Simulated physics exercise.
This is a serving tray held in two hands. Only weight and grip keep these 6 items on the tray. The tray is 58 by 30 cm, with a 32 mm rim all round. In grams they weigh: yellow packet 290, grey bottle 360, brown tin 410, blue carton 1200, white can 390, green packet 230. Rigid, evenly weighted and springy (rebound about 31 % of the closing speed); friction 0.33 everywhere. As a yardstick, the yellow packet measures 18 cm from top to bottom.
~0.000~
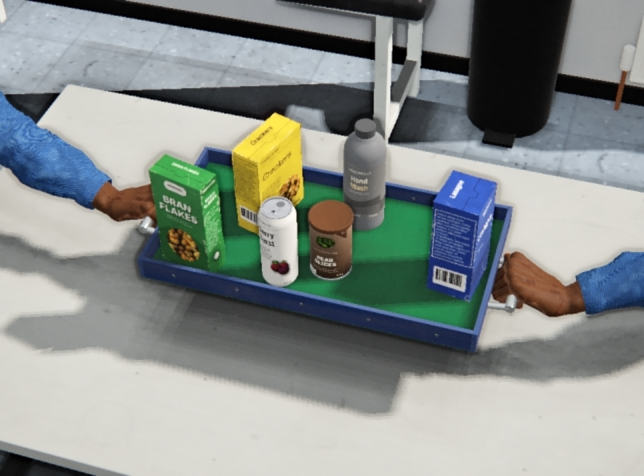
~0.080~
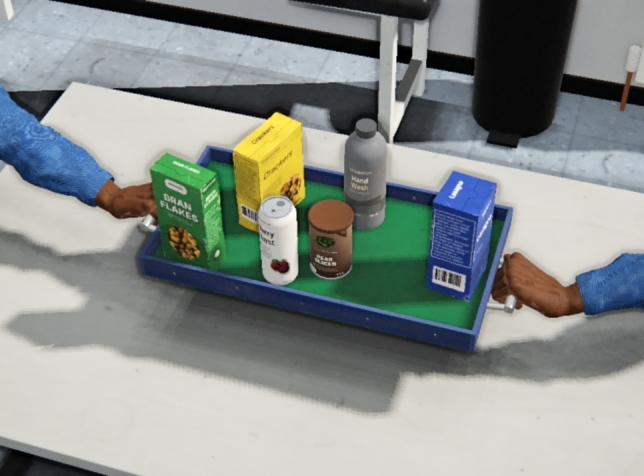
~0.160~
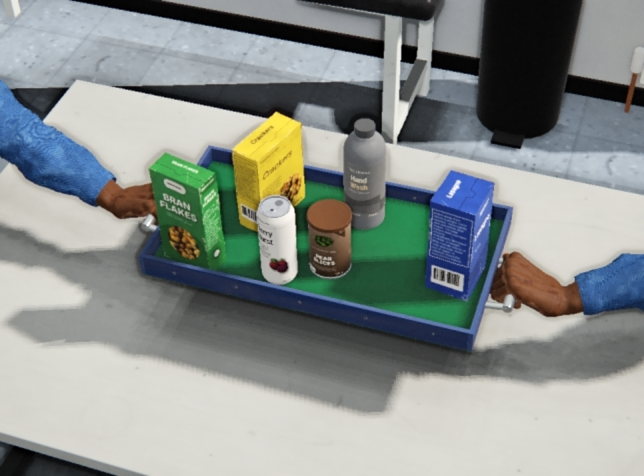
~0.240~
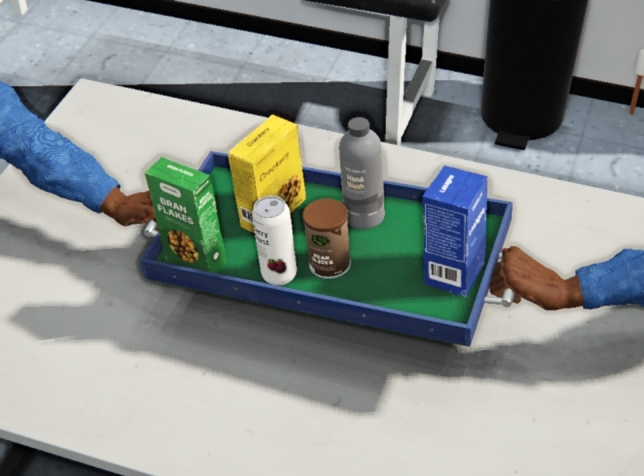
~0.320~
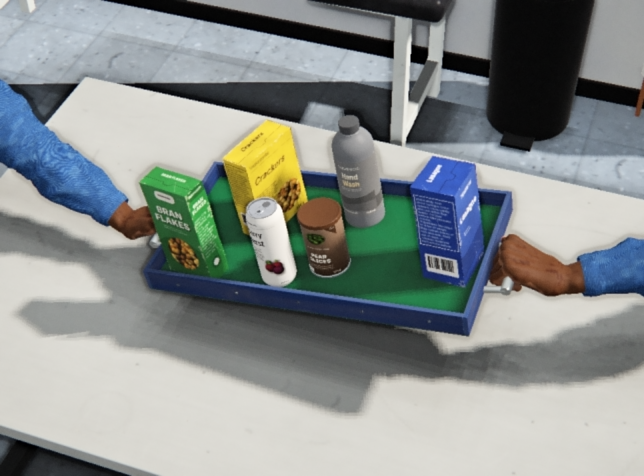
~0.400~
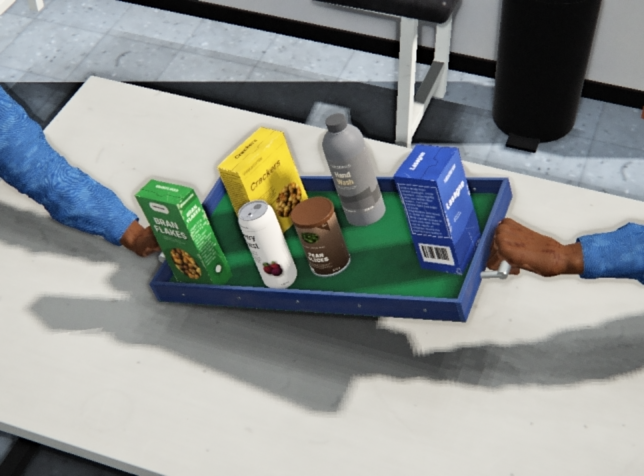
Two hands held a blue-rimmed serving tray level over a table, with boxes, a bottle, a can and a tin standing on it, then gradually tilted it so its left side dipped.
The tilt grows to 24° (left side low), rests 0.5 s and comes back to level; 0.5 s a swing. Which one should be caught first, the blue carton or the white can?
It is the former, the blue carton.
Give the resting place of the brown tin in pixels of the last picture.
At about (189, 188).
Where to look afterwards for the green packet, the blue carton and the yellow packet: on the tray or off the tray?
The green packet is still on the tray; the blue carton ends on the tray; the yellow packet ends off the tray.
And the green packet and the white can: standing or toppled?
The green packet stays upright; the white can is still upright.
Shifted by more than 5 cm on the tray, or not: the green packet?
The green packet holds its spot.
Around 0.80 s, tilt 24°, left edge down; blue carton shifted 12 cm near (362, 201); white can shifted 9 cm near (225, 253); yellow packet on its side.
Around 1.10 s, tilt 24°, left edge down; yellow packet now off the tray; blue carton shifted 34 cm near (257, 214); white can shifted 10 cm near (218, 256).
Around 1.40 s, tilt 8°, left edge down; grey bottle now off the tray; blue carton tipped 52° against what carries it near (218, 191); white can shifted 10 cm near (220, 241).
Finally (2.1 s), off the tray, yellow packet and grey bottle; on their side or leaning hard on the tray, brown tin and blue carton; not toppled but over 5 cm from the start, white can; green packet still in place (within 5 cm). Final places as that camera would see them, blue carton near (238, 191), white can near (224, 234). Blue carton went at 1.28 s; white can was never lost.
